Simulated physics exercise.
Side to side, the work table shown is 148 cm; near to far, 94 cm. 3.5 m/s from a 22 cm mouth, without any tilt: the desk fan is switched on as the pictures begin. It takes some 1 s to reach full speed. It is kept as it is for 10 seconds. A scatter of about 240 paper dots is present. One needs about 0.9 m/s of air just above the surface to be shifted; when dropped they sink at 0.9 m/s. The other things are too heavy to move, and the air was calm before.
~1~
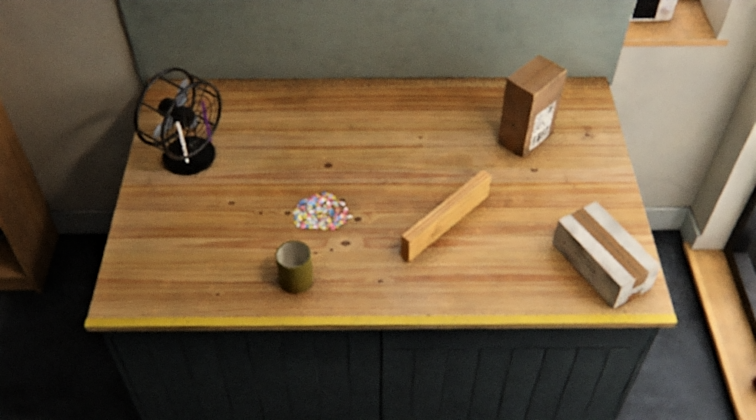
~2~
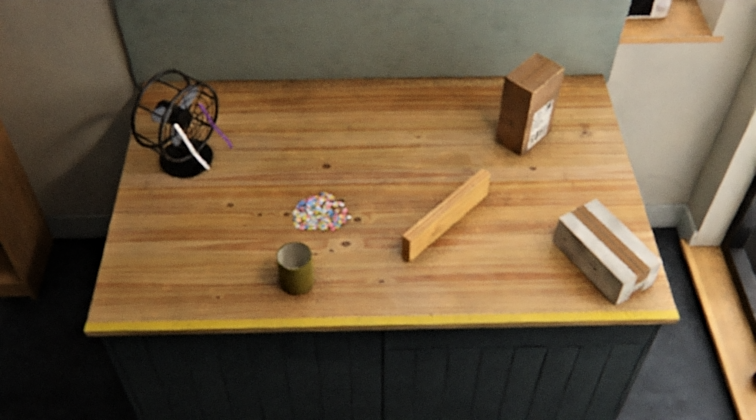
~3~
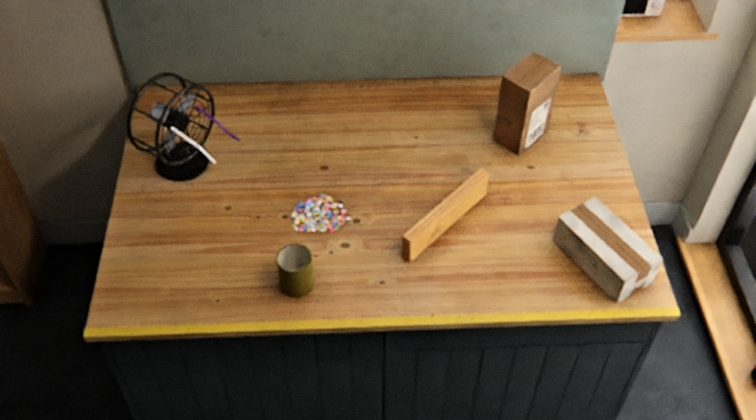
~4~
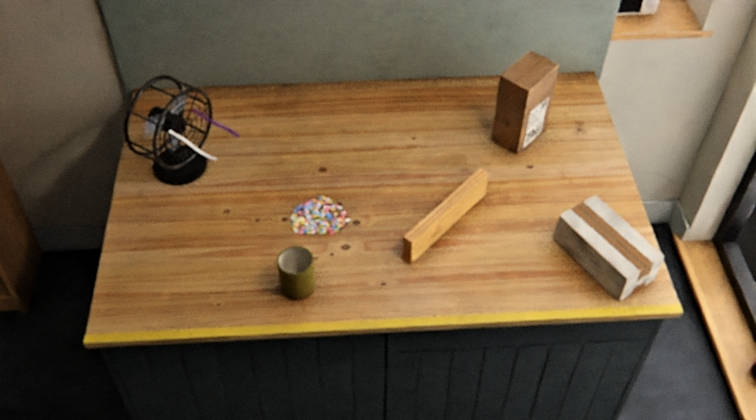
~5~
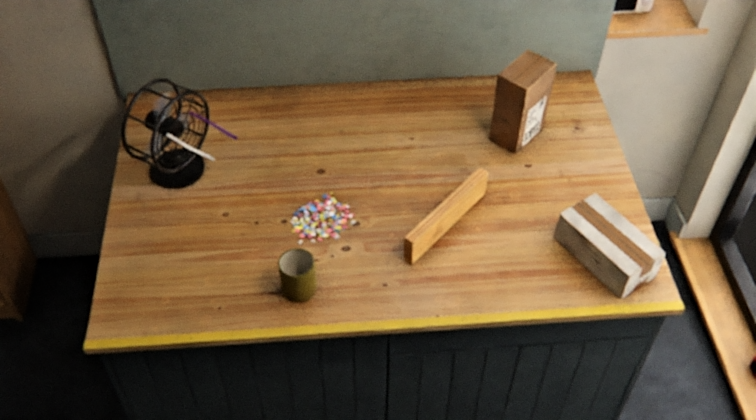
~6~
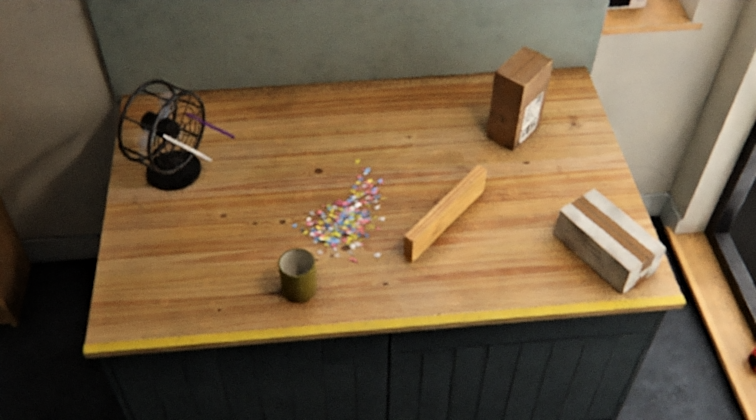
At first, a pile of colourful paper dots lies still on a wooden table among a mug, a board and two boxes, while ribbons on a black desk fan at the left begin to stream out. Then the dots stir and spread, scattering rightward toward the board.
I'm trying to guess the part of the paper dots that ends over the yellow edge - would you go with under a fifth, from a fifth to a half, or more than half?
The share sits between one fifth and one half.
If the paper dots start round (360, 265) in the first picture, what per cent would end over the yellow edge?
100 per cent.
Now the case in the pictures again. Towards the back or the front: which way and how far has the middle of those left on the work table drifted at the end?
It drifted toward the rear, roughly 25 cm.
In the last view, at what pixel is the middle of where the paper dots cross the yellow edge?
I'd say roughly (462, 322).
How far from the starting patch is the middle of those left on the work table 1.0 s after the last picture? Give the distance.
Measured offset: Approx. 55 cm.
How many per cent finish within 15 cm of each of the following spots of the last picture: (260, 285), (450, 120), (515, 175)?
First spot near 0 %, second near 30 %, third near 20 %.
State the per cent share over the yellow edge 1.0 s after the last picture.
I'd say near 40 per cent by then.
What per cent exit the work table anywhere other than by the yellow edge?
Roughly 0 per cent.
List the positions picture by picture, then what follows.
The middle of the paper dots is near (323, 214), none has stirred yet and the mouth of the desk fan is at (179, 114), in the first picture.
The middle of the paper dots is near (322, 215), none has stirred yet and the yellow edge is centred on (384, 325), in the second picture.
The middle of the paper dots is near (321, 217), none has stirred yet, the top of a mug is at (294, 257) and the top of a board is at (447, 203), in the third picture.
The middle of the paper dots is near (321, 219) and none has stirred yet, in the fourth picture.
The middle of the paper dots is near (322, 222), the farthest in sight from the desk fan is at (353, 222) and about 20 % have left their places, in the fifth picture.
The middle of the paper dots is near (346, 223), the farthest in sight from the desk fan is at (377, 255) and about 90 % have left their places, in the sixth picture.
Then, 1.0 s after the last picture the count stands so, 35 % are over the yellow edge; the middle of those still in play is near (478, 152).
Then, 2.2 s after the last picture the count stands so, 37 % are over the yellow edge; the middle of those still in play is near (485, 138).
Then, 4.6 s after the last picture the count stands so, 38 % are over the yellow edge; the middle of those still in play is near (488, 138).
Then, 9.1 s after the last picture, at the end, 38 % are over the yellow edge; the middle of those still in play is near (488, 138).
